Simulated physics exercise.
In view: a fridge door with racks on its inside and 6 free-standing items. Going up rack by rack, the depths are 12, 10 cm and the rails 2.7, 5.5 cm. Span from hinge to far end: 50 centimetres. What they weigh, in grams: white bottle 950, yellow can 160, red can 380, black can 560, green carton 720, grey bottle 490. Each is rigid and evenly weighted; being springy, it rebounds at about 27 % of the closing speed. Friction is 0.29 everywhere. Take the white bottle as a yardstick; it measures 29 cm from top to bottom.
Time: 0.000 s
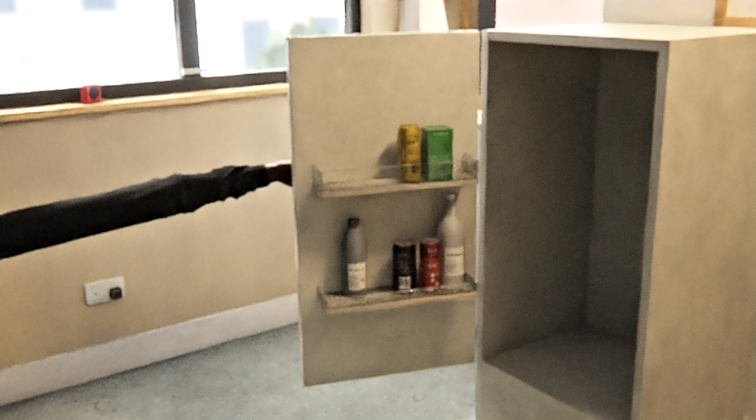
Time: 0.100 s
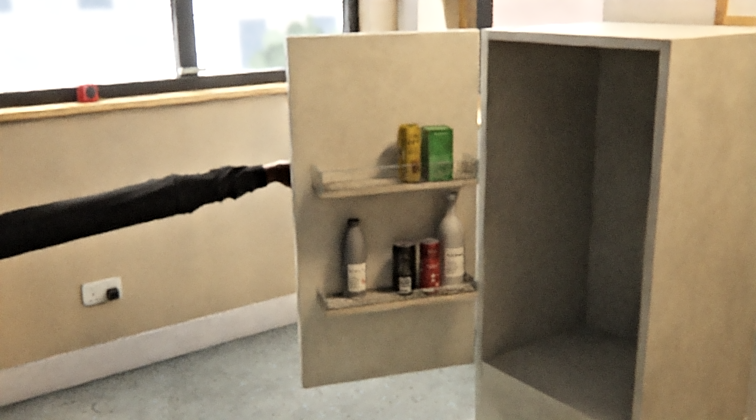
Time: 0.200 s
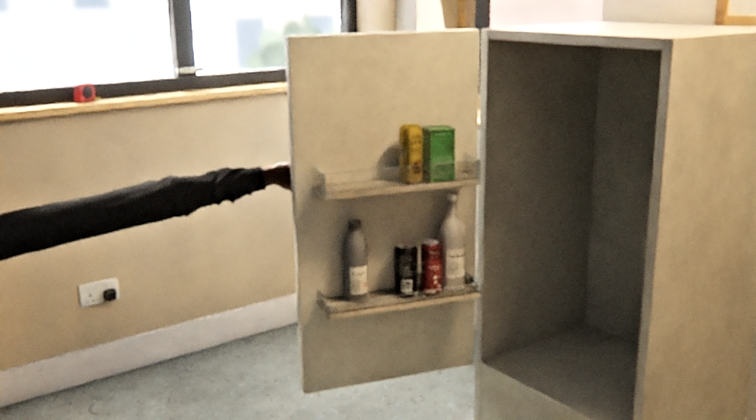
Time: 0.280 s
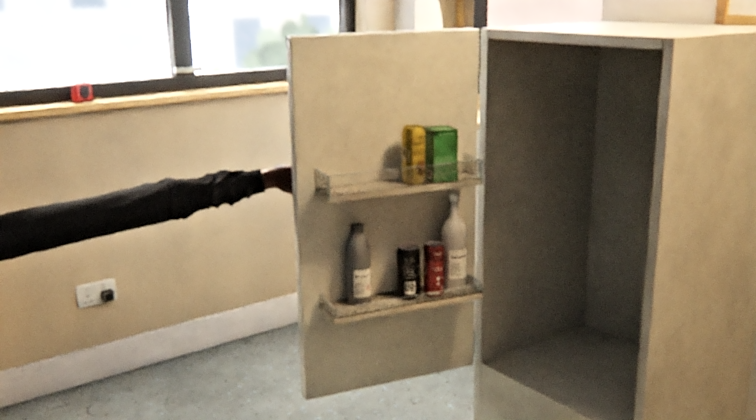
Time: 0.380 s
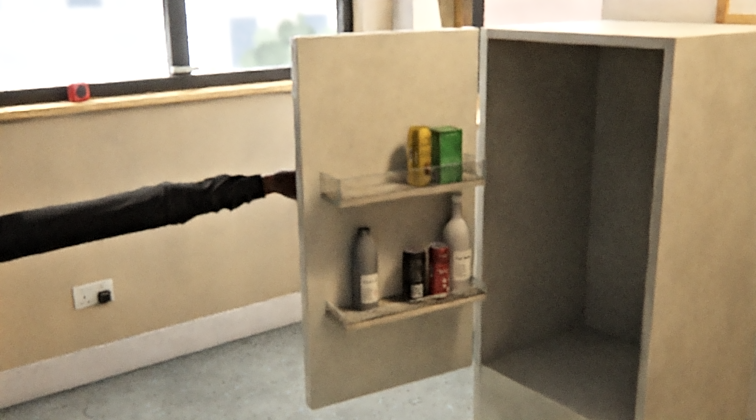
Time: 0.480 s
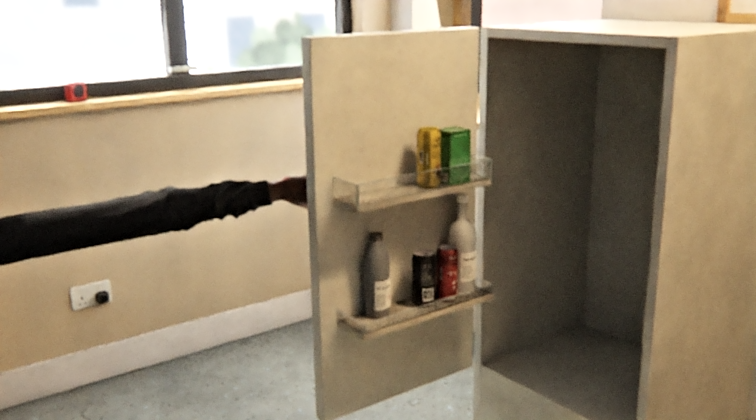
In a room by a window, a dark-sleeved arm slowly swinging an open fridge door partway inward, bottles, cans and carton riding on its racks.
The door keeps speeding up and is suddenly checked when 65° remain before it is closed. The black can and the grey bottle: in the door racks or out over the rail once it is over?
Final positions: Black can - in place; grey bottle - out.
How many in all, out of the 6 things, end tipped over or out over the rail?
The answer is 1.
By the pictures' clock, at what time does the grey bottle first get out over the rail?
It happens at about 0.9 s.
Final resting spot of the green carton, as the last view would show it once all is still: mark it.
Resting point, approx. (479, 157) px.
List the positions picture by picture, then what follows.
In the first picture, door at 110°; black can (404, 267); grey bottle (355, 258).
In the second picture, door at 109°; red can (430, 266); green carton (437, 153).
In the third picture, door at 107°; white bottle (452, 241); yellow can (411, 154).
In the fourth picture, door at 104°; red can (434, 269); green carton (441, 154).
In the fifth picture, door at 98°; white bottle (457, 243); yellow can (419, 156).
In the sixth picture, door at 90°; black can (424, 278); grey bottle (377, 275).
By 0.78 s, door at 65°; grey bottle tilted 3° near (449, 290); black can tilted 5° near (471, 285); red can tilted 3°.
By 0.98 s, door at 65°; grey bottle now out over the rail; black can tilted 3° near (467, 283).
By 1.28 s, door at 65°; black can 2 cm from its spot near (468, 284).
When it is over (1.6 s), out over the rail, grey bottle; the other 5 within 5 cm of the start. In the last view, black can near (468, 284).
